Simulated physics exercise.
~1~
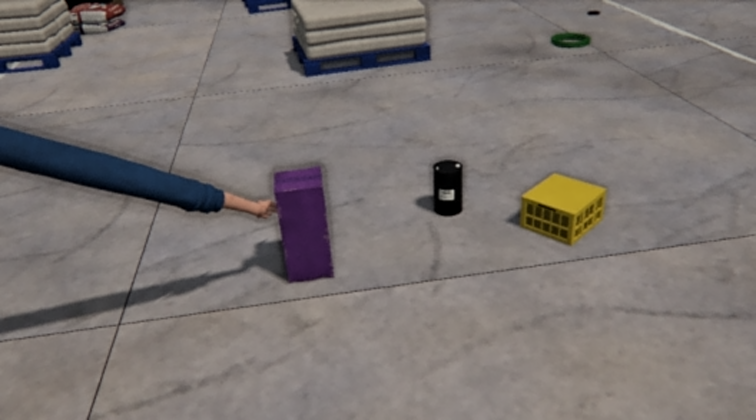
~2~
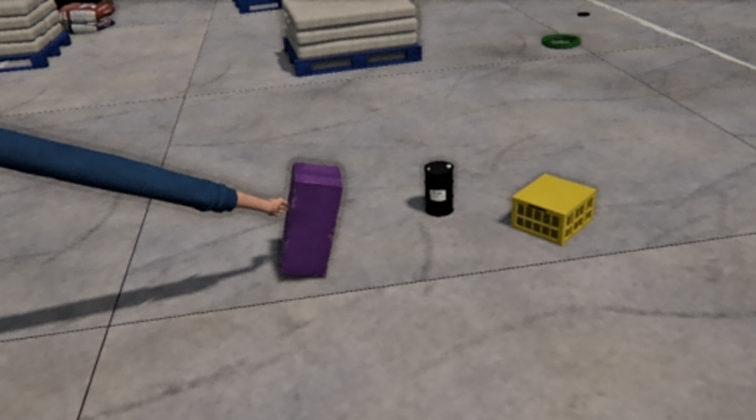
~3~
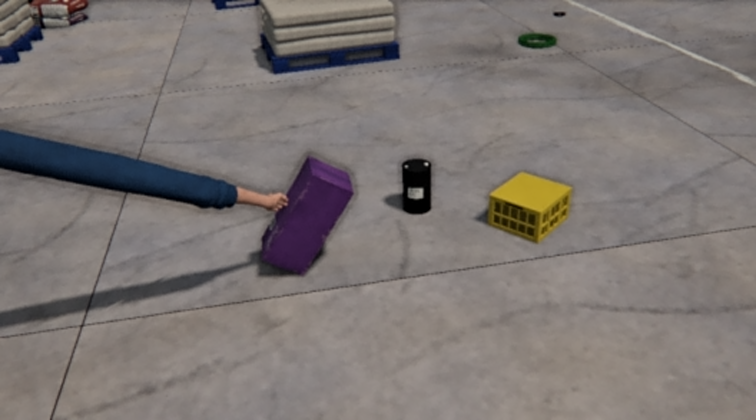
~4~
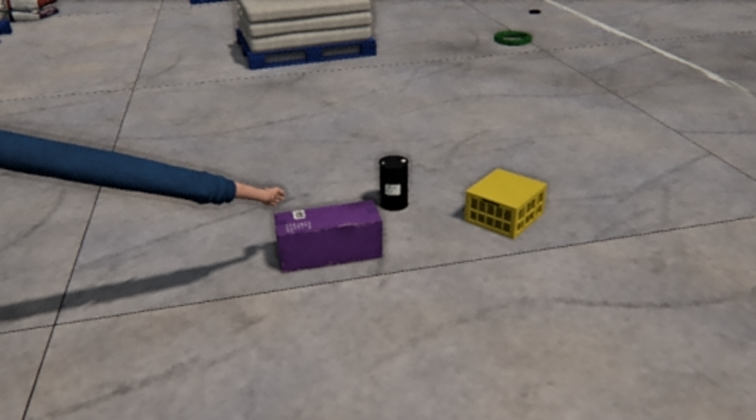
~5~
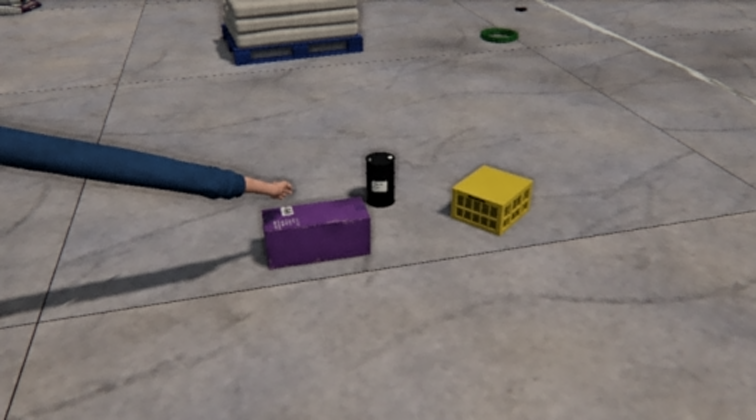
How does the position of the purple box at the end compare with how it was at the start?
At the start the purple box stands upright, and by the end it lies on its side on the floor.
